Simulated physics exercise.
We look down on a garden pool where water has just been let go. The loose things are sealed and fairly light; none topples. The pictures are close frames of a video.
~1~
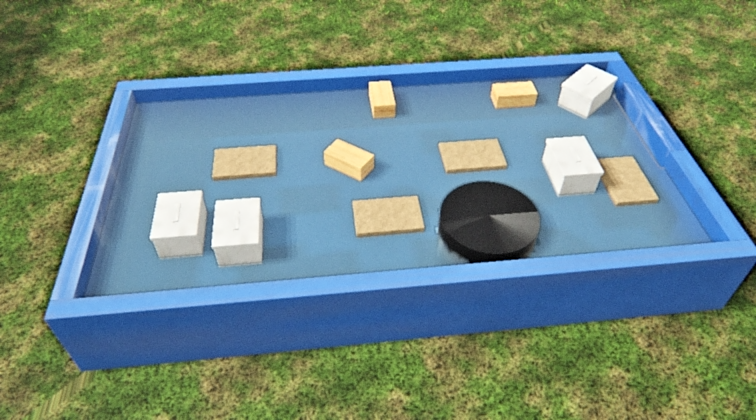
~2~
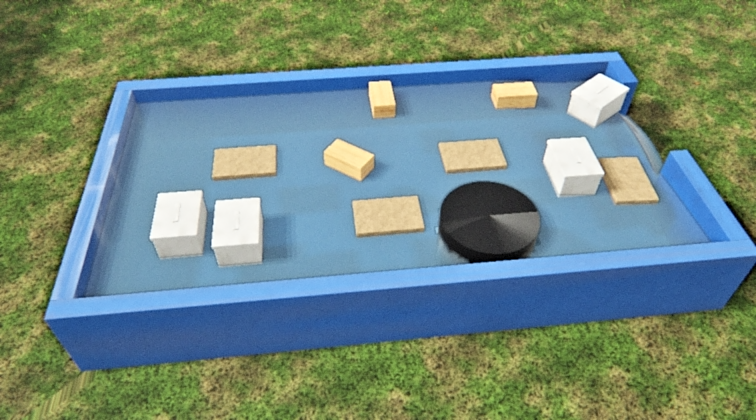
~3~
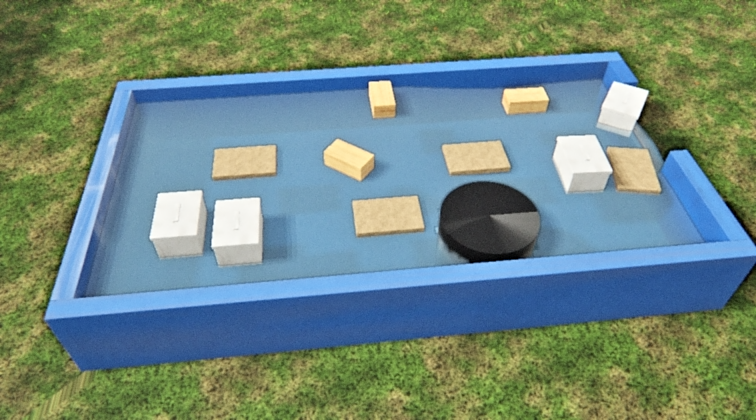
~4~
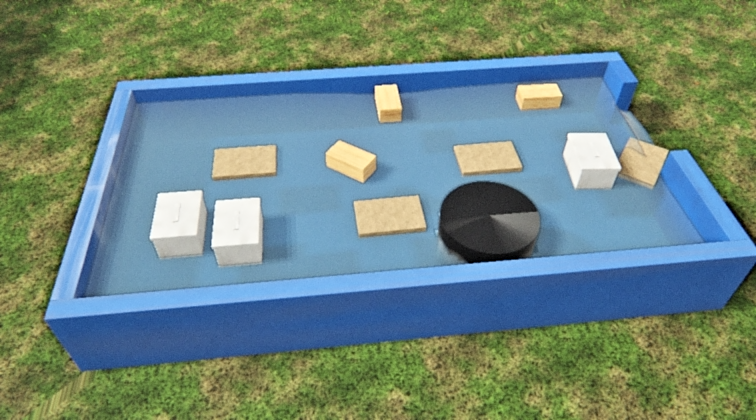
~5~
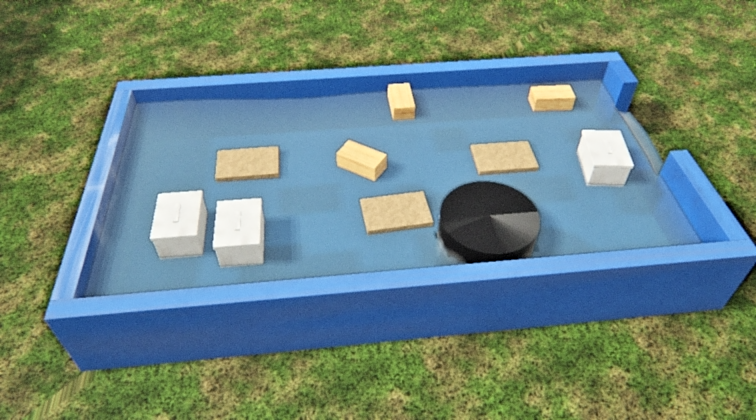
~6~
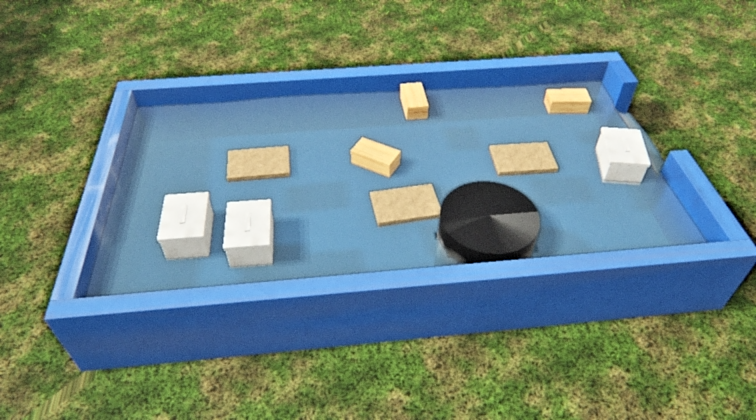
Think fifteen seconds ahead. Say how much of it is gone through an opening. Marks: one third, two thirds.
Share: Two thirds or above.
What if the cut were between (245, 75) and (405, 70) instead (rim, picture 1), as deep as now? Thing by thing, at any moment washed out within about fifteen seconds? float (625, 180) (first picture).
My call: Kept in.
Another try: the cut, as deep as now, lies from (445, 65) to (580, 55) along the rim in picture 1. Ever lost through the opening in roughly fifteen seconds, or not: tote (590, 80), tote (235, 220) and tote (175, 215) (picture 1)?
As listed: Out, no, stays.
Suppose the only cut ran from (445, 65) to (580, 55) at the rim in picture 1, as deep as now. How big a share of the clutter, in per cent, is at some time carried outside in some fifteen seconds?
Close to 80 %.
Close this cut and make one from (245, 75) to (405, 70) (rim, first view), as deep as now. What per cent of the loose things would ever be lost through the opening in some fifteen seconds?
Near 50 in a hundred.
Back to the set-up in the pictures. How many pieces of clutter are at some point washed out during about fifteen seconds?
8 of them.
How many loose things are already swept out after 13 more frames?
It comes to 5.
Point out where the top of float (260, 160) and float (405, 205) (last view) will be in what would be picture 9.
At about (285, 163) and (438, 177).
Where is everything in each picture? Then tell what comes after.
The first frame shows a tote at (575, 155), afloat; a block at (515, 89) floats; 0 of 11 have shifted.
The second frame shows a tote at (575, 156) floats; a block at (515, 89), afloat; 1 of 11 have shifted.
The third frame shows a tote at (584, 153) floats, close to its start; a block at (527, 95) floats, close to its start; 4 of 11 have shifted.
The fourth frame shows a tote at (594, 150), afloat, close to its start; a block at (540, 91) floats, close to its start; 5 of 11 have shifted.
The fifth frame shows a tote at (607, 147) floats, a stride from its start; a block at (553, 92), afloat, close to its start; 8 of 11 have shifted.
The sixth frame shows a tote at (625, 145) floats, a stride from its start; a block at (569, 95), afloat, a stride from its start; 10 of 11 have shifted.
A moment on, 4 of 11 are out; 7 afloat.
Next, 5 of 11 are out; 6 afloat.
Later, 7 of 11 are out; 4 afloat.
In the end, 8 of 11 are out; 3 afloat.
